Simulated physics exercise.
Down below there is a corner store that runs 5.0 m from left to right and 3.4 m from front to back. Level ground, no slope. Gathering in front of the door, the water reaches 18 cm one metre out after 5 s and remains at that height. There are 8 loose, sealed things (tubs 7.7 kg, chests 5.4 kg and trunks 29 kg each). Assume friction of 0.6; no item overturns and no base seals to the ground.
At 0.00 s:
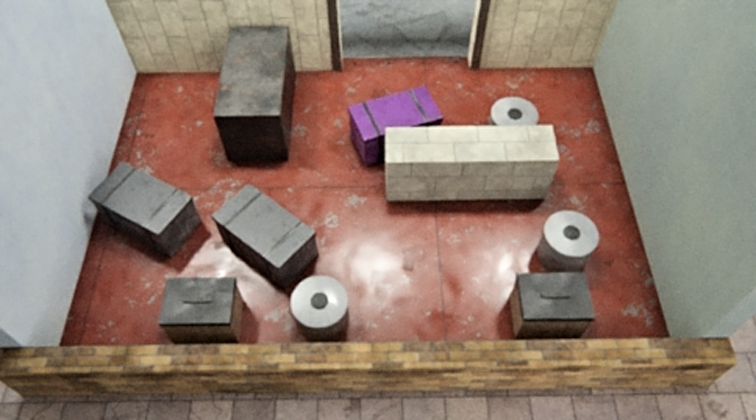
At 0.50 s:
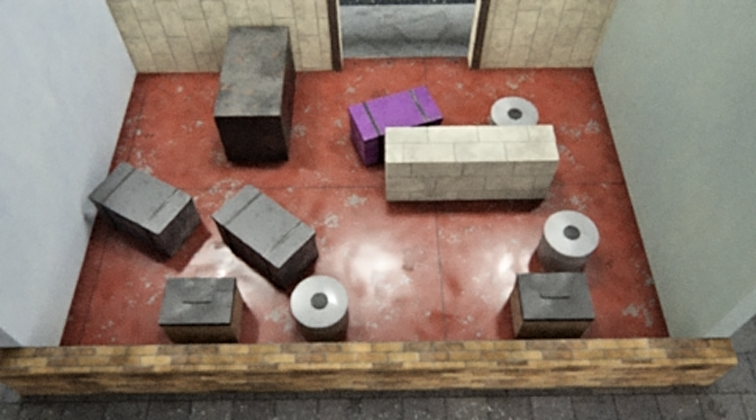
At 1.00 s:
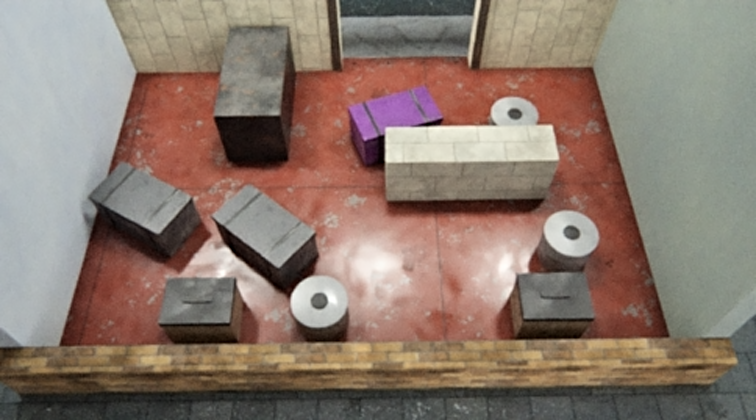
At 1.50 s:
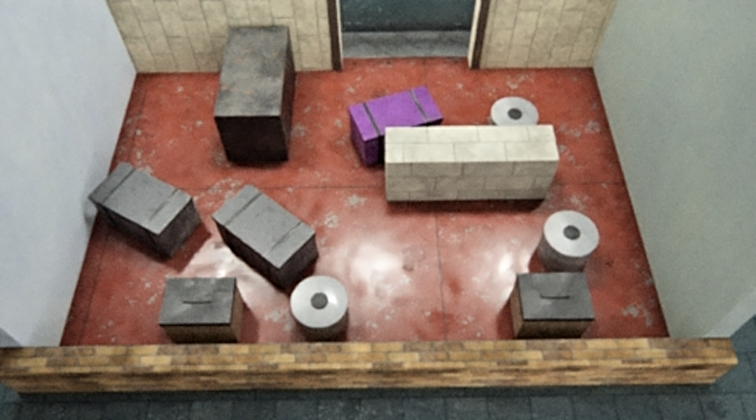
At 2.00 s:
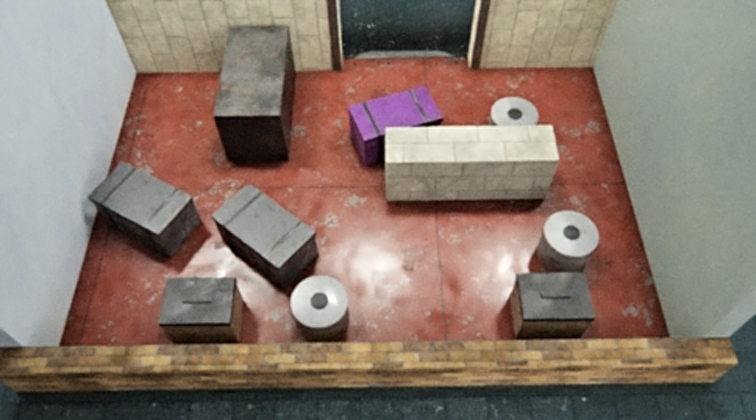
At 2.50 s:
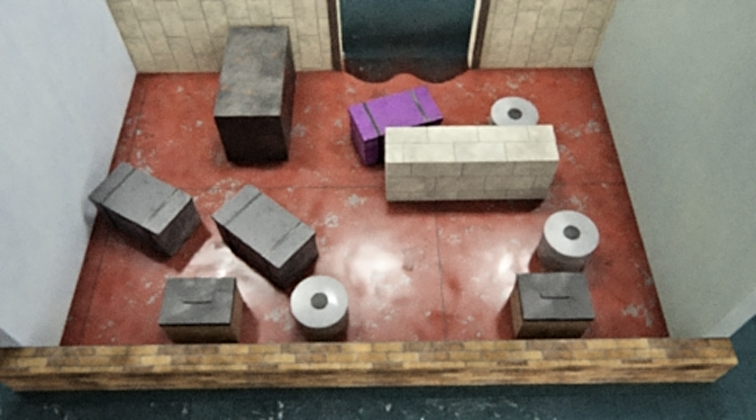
At first, a purple trunk, dark chests and pale round objects sit on the red floor of a walled room, seen from above. The paving beyond the doorway and front wall gradually turns dark and bluish, and then a little water edges in through the doorway, while the objects stay still.
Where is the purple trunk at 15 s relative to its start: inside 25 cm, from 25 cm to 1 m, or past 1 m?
It should cover a long stretch.
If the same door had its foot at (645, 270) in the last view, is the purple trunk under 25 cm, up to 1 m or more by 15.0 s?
Then the purple trunk stays put.
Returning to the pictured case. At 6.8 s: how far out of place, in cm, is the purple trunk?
Shift by then: About 10 cm.
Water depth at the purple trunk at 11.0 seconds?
Roughly 11 cm deep.
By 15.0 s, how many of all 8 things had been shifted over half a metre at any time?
The total is 6.
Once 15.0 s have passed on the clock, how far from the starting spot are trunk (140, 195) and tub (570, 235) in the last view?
In that order: 20 cm, 80 cm.
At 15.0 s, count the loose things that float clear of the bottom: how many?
Tally: 8 of them.
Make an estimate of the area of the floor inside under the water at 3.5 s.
Some 1.0 m2 of it.
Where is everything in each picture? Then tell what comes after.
The first picture shows the purple trunk at (395, 112) rests on the ground; water covers 0.0 m2; 0 of 8 have shifted.
The second picture shows the purple trunk at (395, 112), on the bottom; water covers 0.0 m2; 0 of 8 have shifted.
The third picture shows the purple trunk at (395, 112), on the bottom; water covers 0.0 m2; 0 of 8 have shifted.
The fourth picture shows the purple trunk at (395, 112) rests on the ground; 0.0 m2 under water; 0 of 8 have shifted.
The fifth picture shows the purple trunk at (395, 112), on the bottom; 0.0 m2 under water; 0 of 8 have shifted.
The sixth picture shows the purple trunk at (395, 112) rests on the ground; 0.2 m2 under water; 0 of 8 have shifted.
After 3.5 s the purple trunk is near (395, 112), 0.0 m from its start, aground; 0 afloat.
After 6.8 s the purple trunk is near (398, 119), 0.1 m from its start, aground; 1 afloat.
After 11.0 s the purple trunk is near (369, 124), 0.3 m from its start, aground; 3 afloat.
After 15.0 s the purple trunk is near (238, 263), 2.1 m from its start, afloat; 8 afloat.
